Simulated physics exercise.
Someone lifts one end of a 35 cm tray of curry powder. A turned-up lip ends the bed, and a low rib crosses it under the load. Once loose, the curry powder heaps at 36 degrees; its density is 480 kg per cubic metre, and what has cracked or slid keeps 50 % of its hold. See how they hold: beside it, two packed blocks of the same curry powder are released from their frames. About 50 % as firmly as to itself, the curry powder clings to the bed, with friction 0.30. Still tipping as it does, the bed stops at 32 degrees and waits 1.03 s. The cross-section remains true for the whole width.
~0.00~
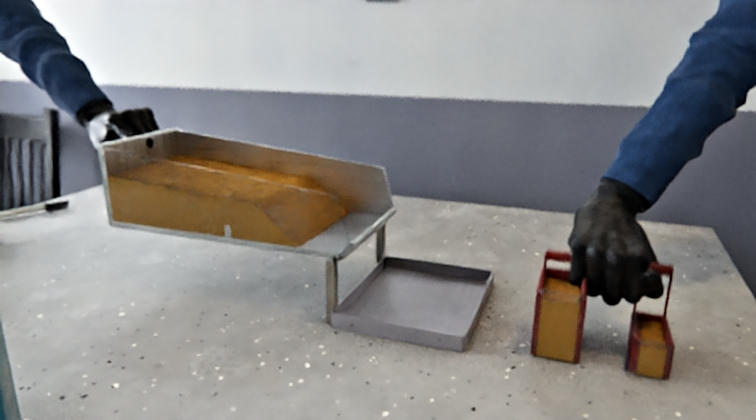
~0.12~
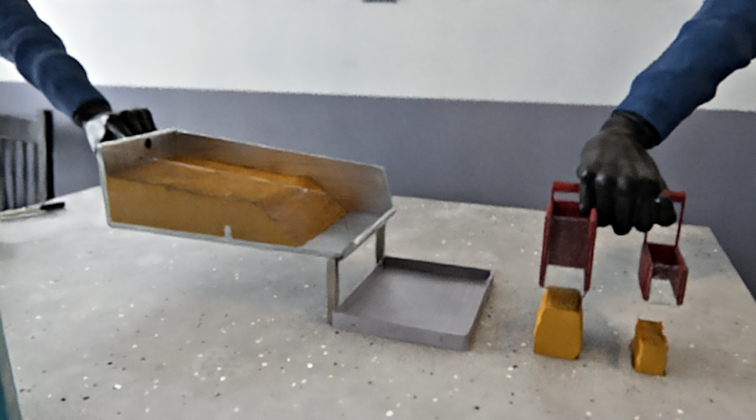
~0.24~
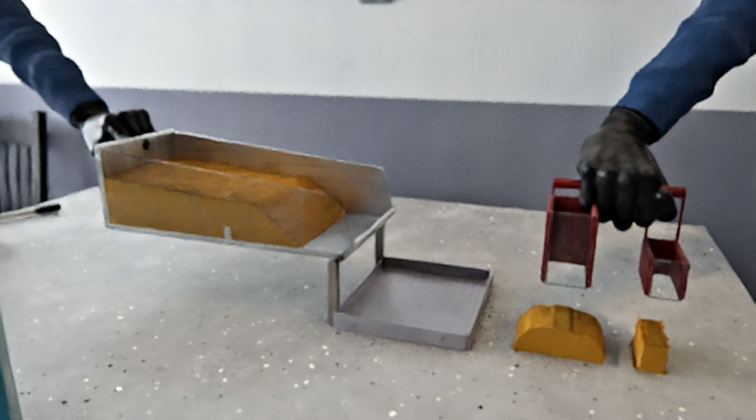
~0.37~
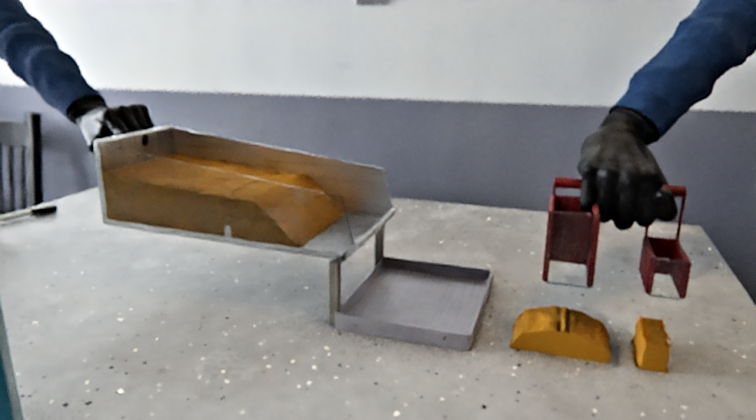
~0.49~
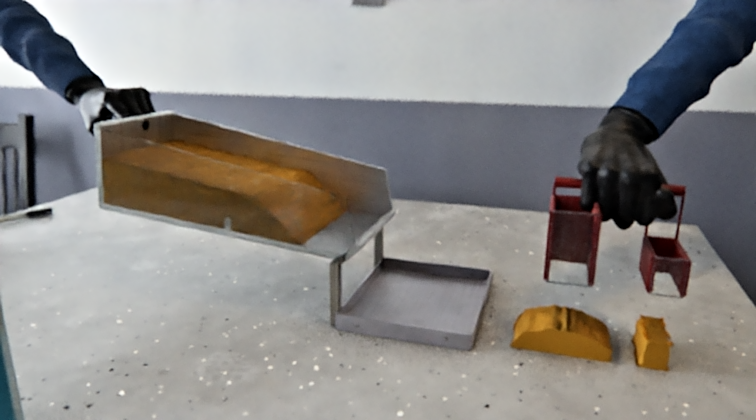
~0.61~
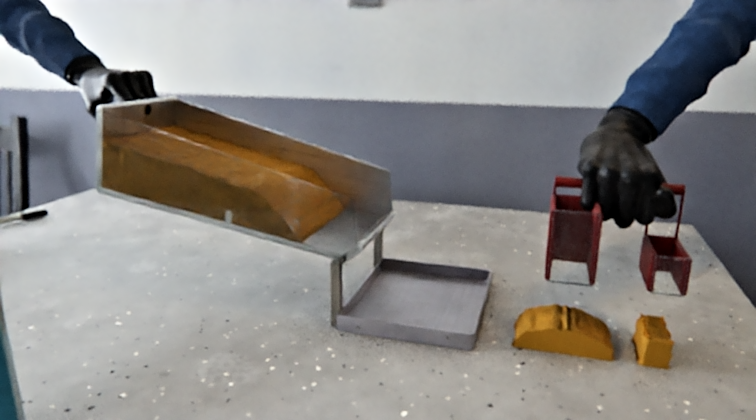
A gloved hand lifted two red holders off blocks of yellowish-brown powder, and the taller block slumped into a low mound while the smaller kept its shape; then another hand raised the tray's left end.
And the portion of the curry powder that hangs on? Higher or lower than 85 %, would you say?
Lower than 85 %.
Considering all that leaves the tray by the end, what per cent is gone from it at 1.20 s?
It comes to about 0 percent.
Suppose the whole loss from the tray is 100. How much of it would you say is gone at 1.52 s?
The share is about 40 %.
By 0.88 s, the tilt is 19 degrees and 100 % is on the bed.
By 1.20 s, the tilt is 29 degrees and 100 % is on the bed.
By 1.52 s, the tilt is 32 degrees and 92 % is on the bed.
By 1.84 s, the tilt is 32 degrees and 88 % is on the bed.
By 2.36 s, at the end, the tilt is 32 degrees and 80 % is on the bed.
